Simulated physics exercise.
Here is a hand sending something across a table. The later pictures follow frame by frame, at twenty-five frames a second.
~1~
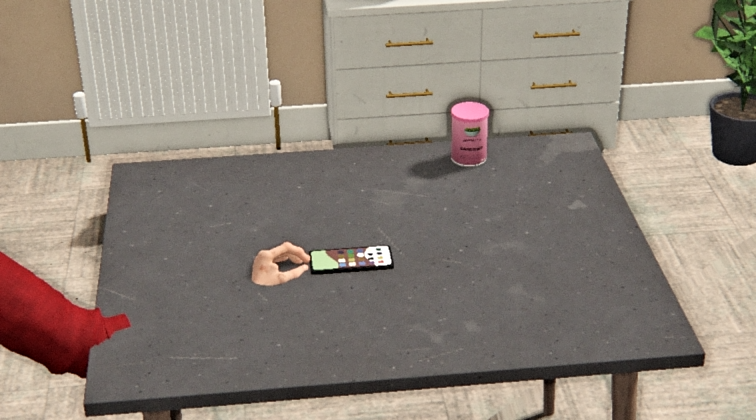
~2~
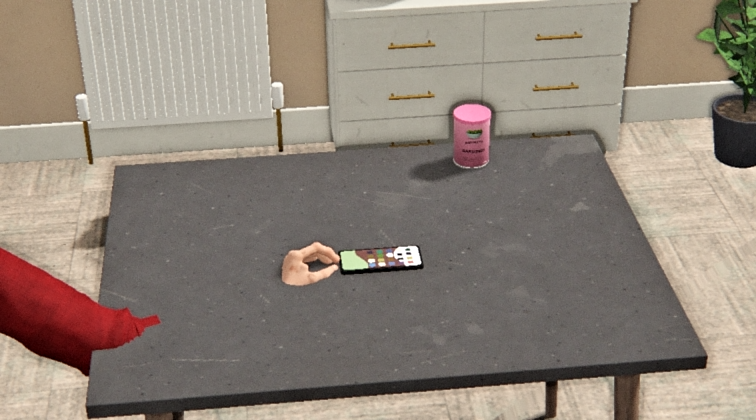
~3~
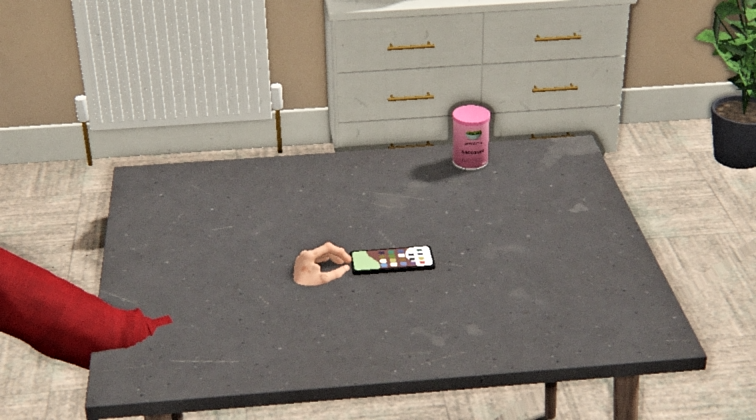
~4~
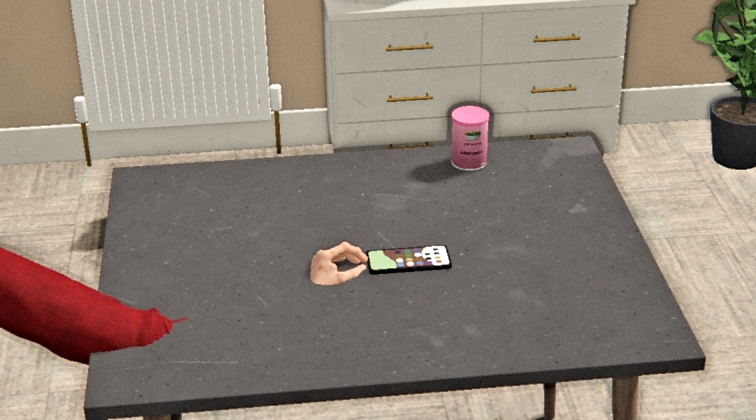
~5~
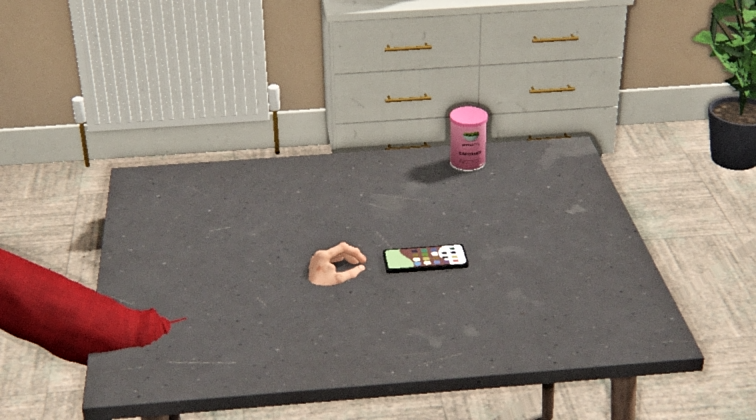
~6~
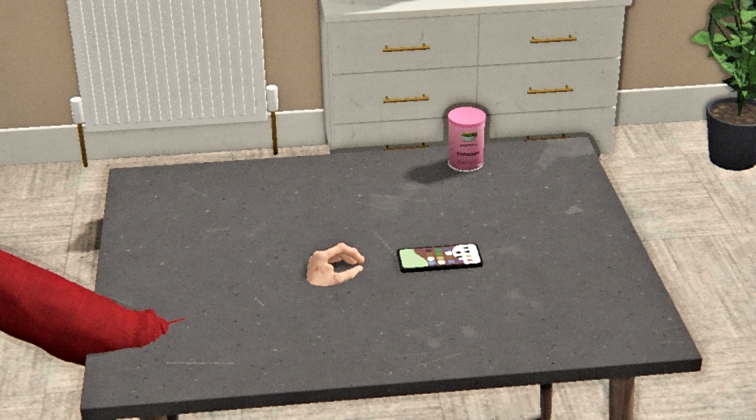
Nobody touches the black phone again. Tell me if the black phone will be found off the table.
The black phone stays on the table.
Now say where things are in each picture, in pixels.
The first picture shows under the hand; black phone (351, 260).
The second picture shows under the hand; black phone (380, 260).
The third picture shows under the hand; black phone (392, 260).
The fourth picture shows black phone (409, 260).
The fifth picture shows black phone (425, 259) moved a little.
The sixth picture shows black phone (440, 258) moved a little.
Then, 0.10 s later than the last frame, black phone moved about its own width near (468, 256).
Then, 0.20 s later than the last frame, black phone moved about its own width near (481, 255).
When it is over, moved from the start, black phone. End places, in pixels of the last picture, black phone near (482, 255).
